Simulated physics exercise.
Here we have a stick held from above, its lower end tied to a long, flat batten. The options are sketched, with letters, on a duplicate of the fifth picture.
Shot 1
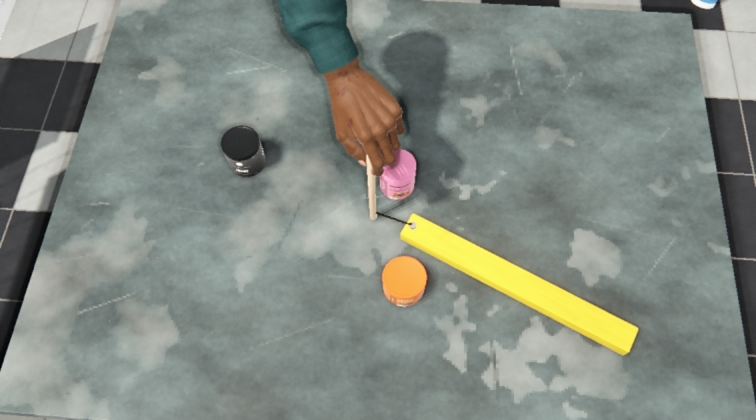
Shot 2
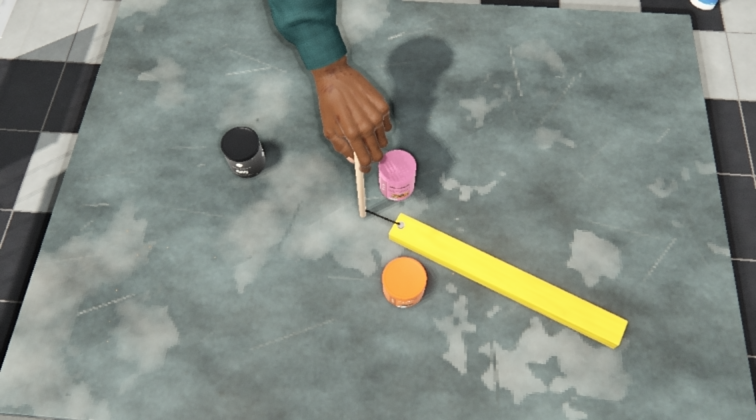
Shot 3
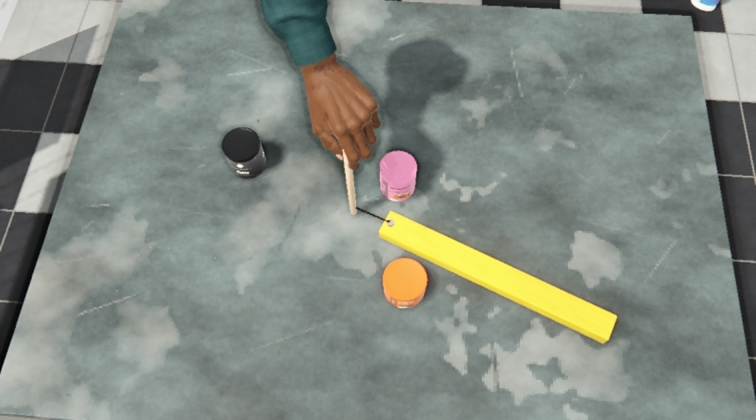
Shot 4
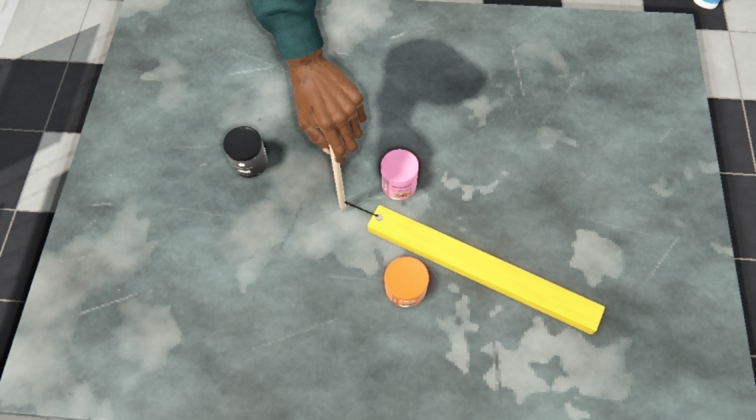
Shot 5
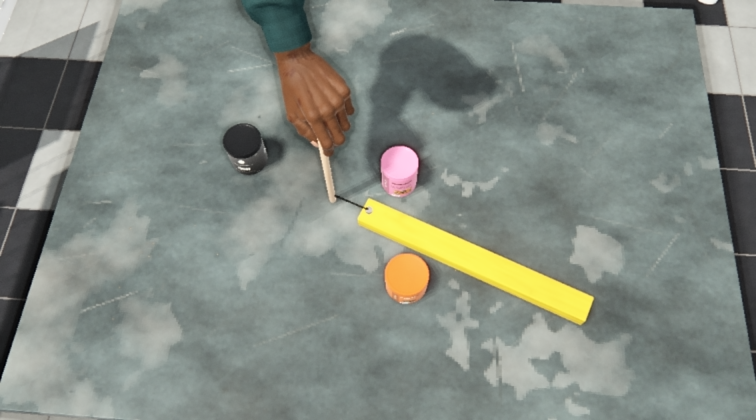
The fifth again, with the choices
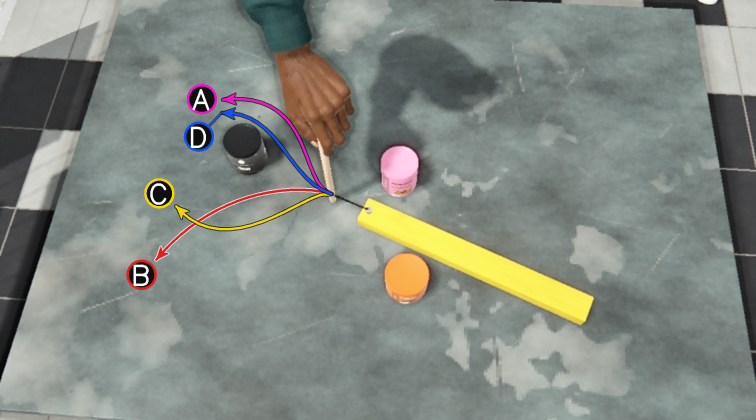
The clip opens on a hand gripping a stick from above, its lower end tied to a long yellow batten lying between a pink jar and an orange tub, with a black jar to the left. The hand moves left and slightly upward, and the batten slides a short way with it.
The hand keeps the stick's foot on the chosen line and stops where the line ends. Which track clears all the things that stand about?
Take B.
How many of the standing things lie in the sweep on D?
One.
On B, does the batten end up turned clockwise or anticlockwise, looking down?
On that path, anticlockwise.
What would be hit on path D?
It meets the black jar.
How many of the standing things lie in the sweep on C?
It touches one.
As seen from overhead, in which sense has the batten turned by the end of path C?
Anticlockwise.
On the marked copy, A from (332, 194) via (291, 124) to (223, 99); B from (332, 194) via (237, 201) to (156, 260); C from (332, 194) via (252, 225) to (176, 206); D from (332, 194) via (278, 142) to (222, 113).
Following B. Soon after the start, foot of the stick (264, 194), middle of the batten (408, 236).
Later, foot of the stick (201, 221), middle of the batten (353, 231).
In the end, foot of the stick (155, 263), middle of the batten (311, 239); nothing has been touched.
As for the rest, A meets the pink jar; C meets the orange tub; D meets the black jar.
